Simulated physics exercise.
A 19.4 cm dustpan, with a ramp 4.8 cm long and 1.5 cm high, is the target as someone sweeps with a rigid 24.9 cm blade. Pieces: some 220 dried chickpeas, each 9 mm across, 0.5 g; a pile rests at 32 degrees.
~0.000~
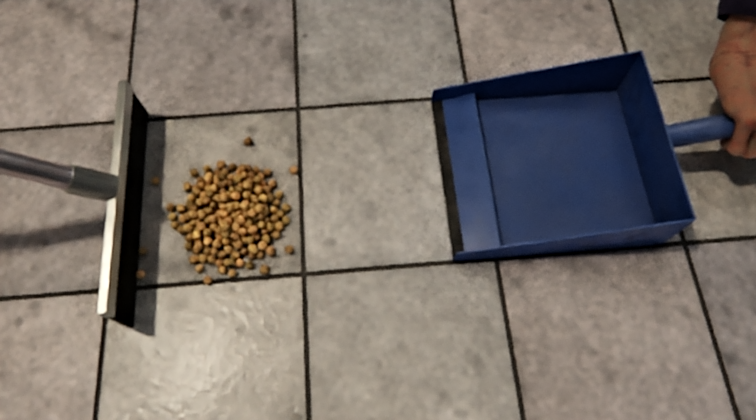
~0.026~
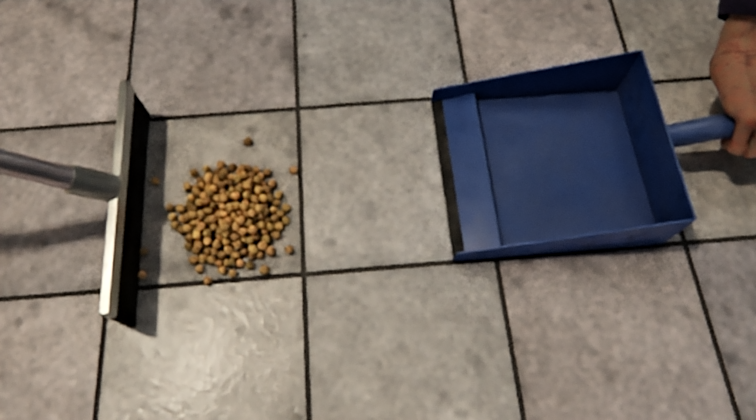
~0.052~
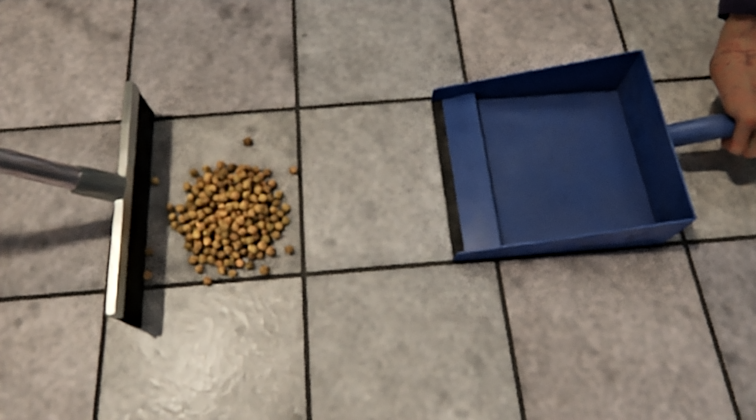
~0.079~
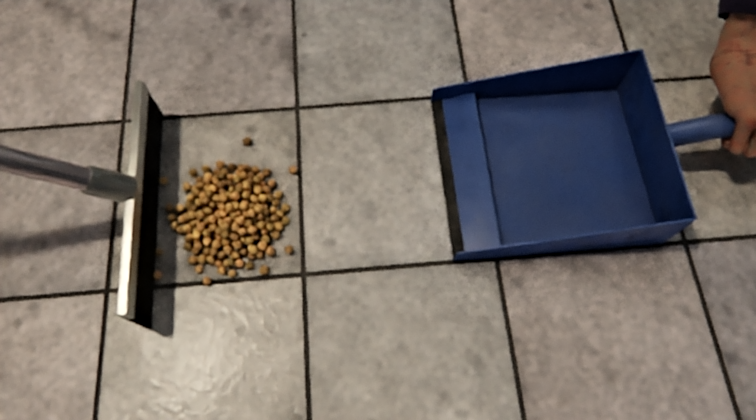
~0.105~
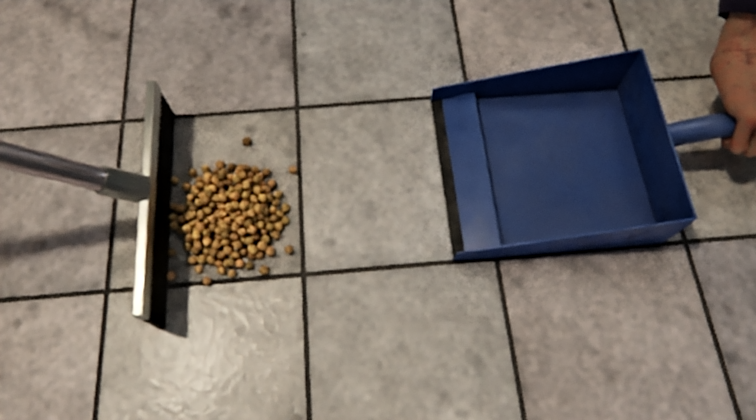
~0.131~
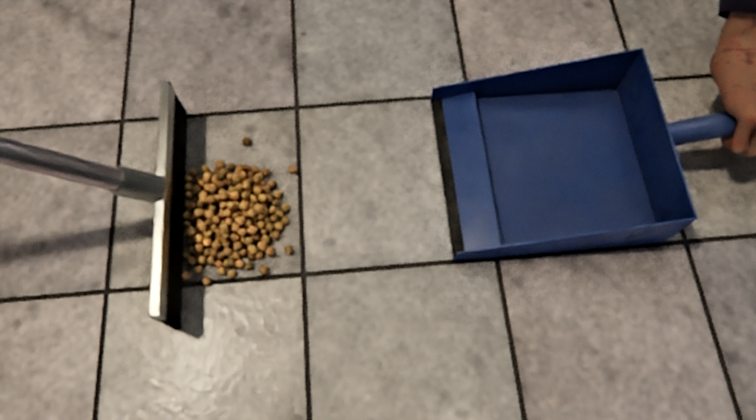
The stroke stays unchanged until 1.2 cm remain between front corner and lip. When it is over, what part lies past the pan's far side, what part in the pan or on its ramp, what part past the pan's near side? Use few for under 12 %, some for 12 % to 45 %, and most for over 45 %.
Far side: Few, pan: Most, near side: Some.
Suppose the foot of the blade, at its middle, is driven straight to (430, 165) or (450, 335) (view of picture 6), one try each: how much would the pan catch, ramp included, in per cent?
The two tries give about 60 and 15 percent.
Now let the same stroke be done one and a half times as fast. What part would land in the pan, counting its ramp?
About 60 per cent.
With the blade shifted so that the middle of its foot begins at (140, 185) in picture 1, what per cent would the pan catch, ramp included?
The pan and its ramp would take some 60 per cent.
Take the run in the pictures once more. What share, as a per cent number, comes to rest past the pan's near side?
Roughly 20 %.
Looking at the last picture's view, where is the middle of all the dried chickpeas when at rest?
Approximately (467, 207) in the last view.
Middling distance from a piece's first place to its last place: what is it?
Roughly 26 cm.
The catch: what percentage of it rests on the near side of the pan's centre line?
Some 70 per cent.
Then, at 0.36 s, middle of the blade 15 cm from the lip; 0 % over the lip, far side 0 %, near side 10 %.
After 0.51 s, middle of the blade 6 cm from the lip; 0 % over the lip, far side 0 %, near side 15 %.
After 0.79 s, middle of the blade 1 cm from the lip; 55 % over the lip, far side 0 %, near side 20 %.
By 1.5 s all is still; far side 0 %, pan 55 %, near side 20 %, in front of the lip or behind the blade 25 %.
